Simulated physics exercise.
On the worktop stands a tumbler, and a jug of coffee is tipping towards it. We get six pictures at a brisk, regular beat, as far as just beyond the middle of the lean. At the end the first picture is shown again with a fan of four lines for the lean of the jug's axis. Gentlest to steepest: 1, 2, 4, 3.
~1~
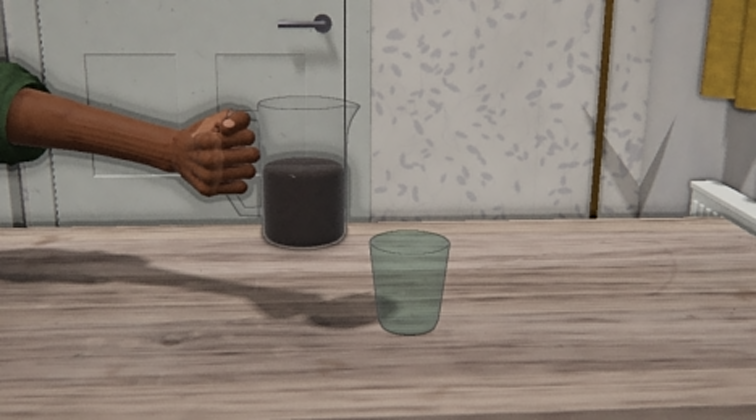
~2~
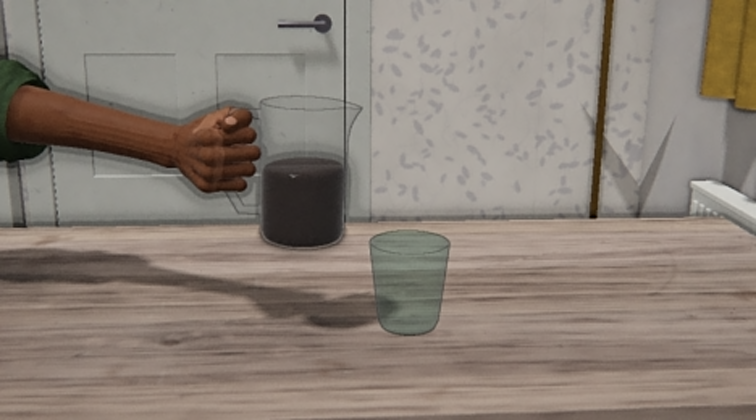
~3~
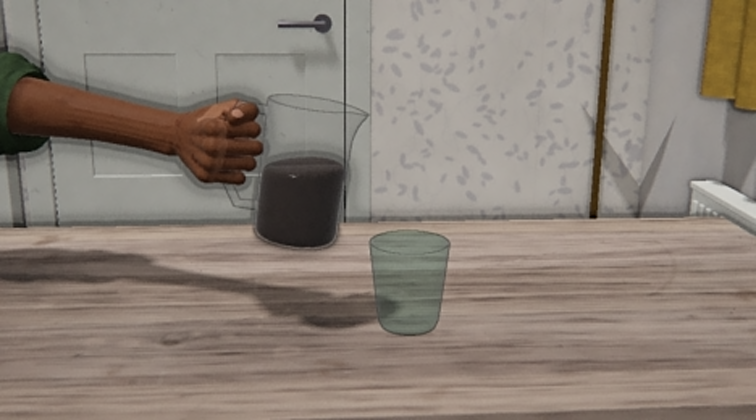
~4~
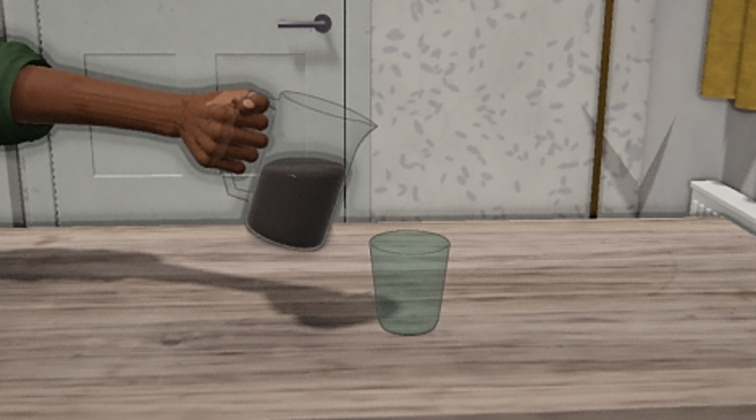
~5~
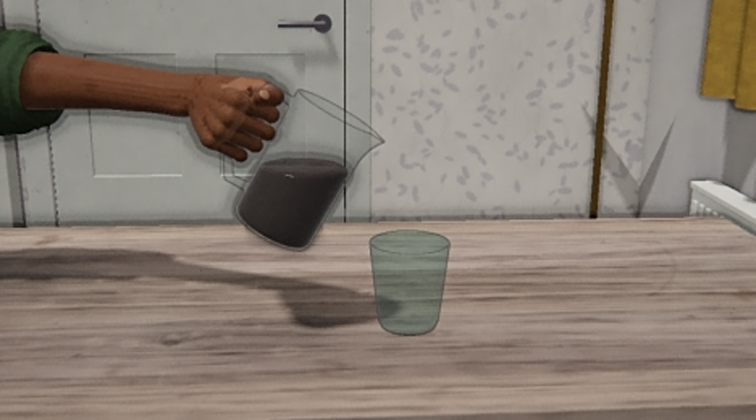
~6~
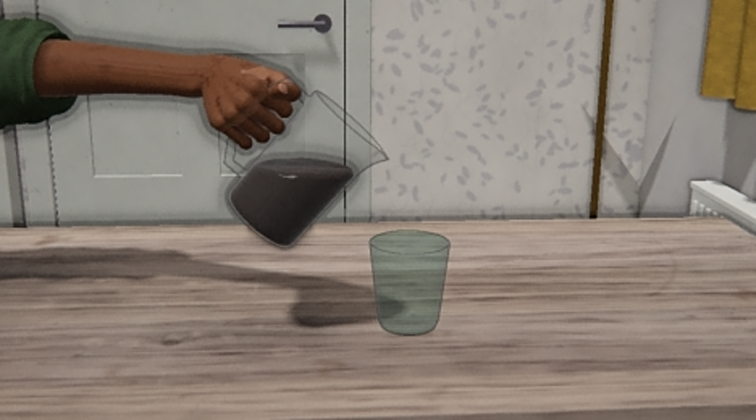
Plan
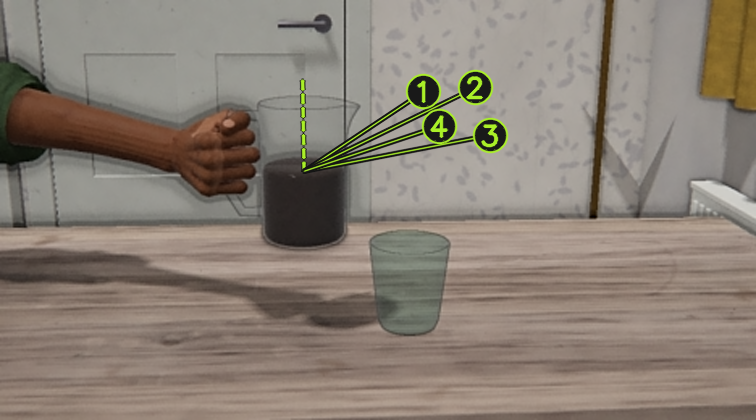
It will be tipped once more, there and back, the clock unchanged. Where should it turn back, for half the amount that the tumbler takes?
Tilt 3.
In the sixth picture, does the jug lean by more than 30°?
Yes, it does.
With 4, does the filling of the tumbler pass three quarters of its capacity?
No, less.
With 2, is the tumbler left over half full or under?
Under.
In lime, 1 at (409, 101); 2 at (460, 94); 3 at (473, 138); 4 at (423, 131).
If 1 is chosen, the tumbler ends with about 3 % of what it can hold.
If 2 is chosen, the tumbler ends with about 13 % of what it can hold.
If 3 is chosen, the tumbler ends with about 51 % of what it can hold.
If 4 is chosen, the tumbler ends with about 31 % of what it can hold.
